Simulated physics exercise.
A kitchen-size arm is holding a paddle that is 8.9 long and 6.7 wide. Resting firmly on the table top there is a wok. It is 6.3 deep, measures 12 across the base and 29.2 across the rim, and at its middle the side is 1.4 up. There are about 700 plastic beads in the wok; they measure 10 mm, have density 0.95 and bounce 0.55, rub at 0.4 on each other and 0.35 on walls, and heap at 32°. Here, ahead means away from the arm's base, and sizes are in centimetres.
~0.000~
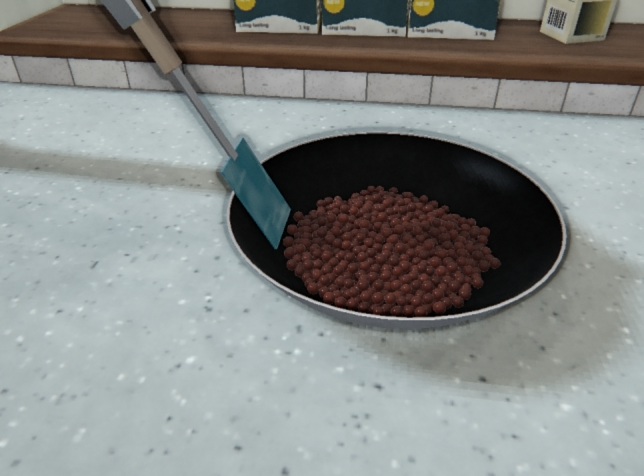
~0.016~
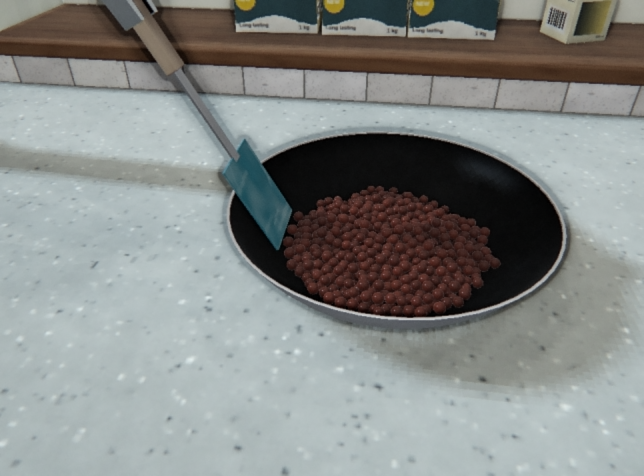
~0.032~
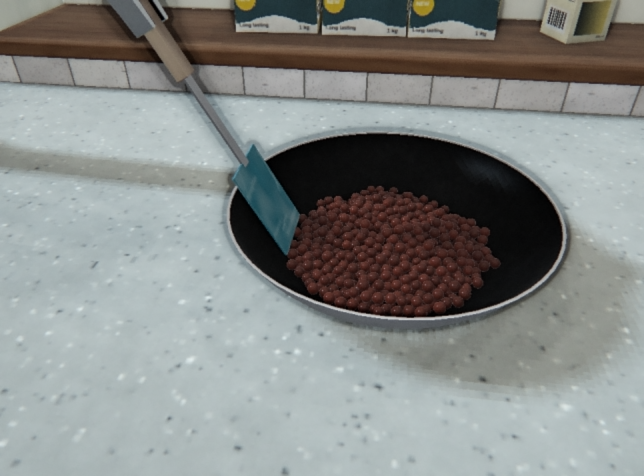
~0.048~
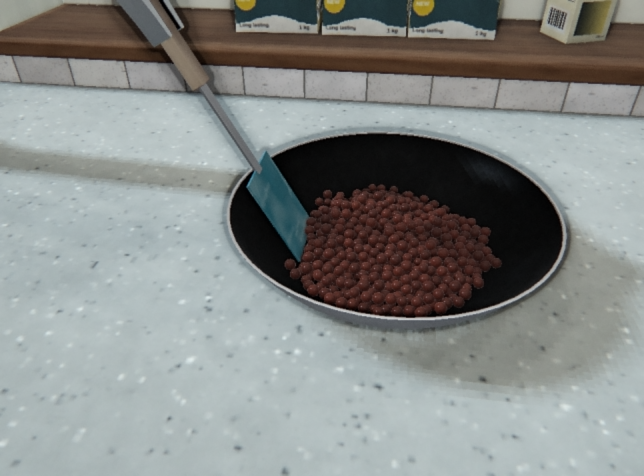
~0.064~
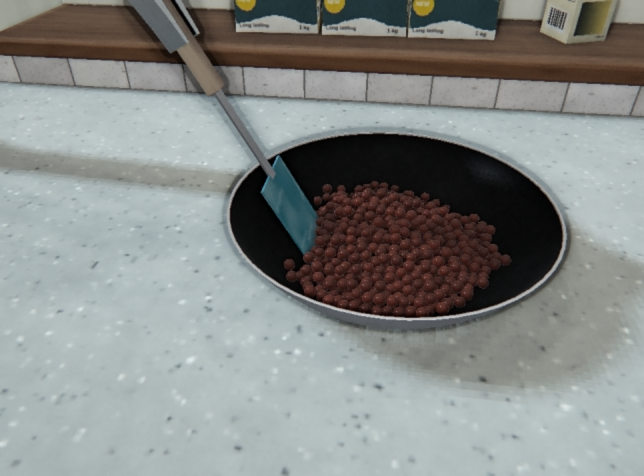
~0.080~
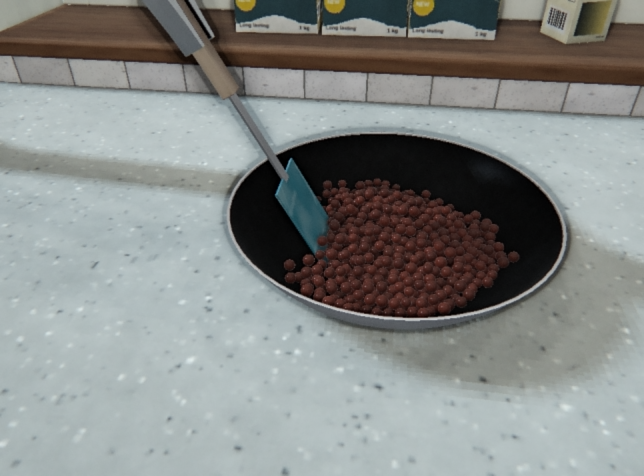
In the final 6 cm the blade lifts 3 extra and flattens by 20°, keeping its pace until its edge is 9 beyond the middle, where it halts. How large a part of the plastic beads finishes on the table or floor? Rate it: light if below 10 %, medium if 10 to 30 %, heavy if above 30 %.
Rating: Light.
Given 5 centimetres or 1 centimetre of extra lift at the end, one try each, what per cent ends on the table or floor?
10 and 5 per cent.
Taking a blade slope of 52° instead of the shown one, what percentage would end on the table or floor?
I'd expect near 5 percent then.
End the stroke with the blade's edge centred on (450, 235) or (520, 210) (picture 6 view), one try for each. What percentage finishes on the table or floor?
Try 1: Approx. 0 %; try 2: Approx. 20 %.
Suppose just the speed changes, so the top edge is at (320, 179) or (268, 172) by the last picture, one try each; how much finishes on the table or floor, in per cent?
Try one roughly 20 per cent; try two roughly 0 per cent.
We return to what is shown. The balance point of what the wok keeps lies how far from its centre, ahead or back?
About 3.5 centimetres ahead.
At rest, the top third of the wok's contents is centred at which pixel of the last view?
It is centred near (475, 239) in the last view.
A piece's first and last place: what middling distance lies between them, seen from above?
The answer is about 3 cm.
By 0.15 s, sloping 61°, highest piece 4 above the table; 700 in the wok.
By 0.22 s, sloping 55°, highest piece 6 above the table; 700 in the wok.
By 0.45 s, sloping 41°, highest piece 7 above the table; 657 in the wok, 32 on the table or floor, 11 on the blade or in flight.
By 1.50 s, sloping 41°, highest piece 5 above the table; 657 in the wok, 43 on the table or floor.
Final count, 657 in the wok, 43 on the table or floor. That is 6 % on the table or floor.
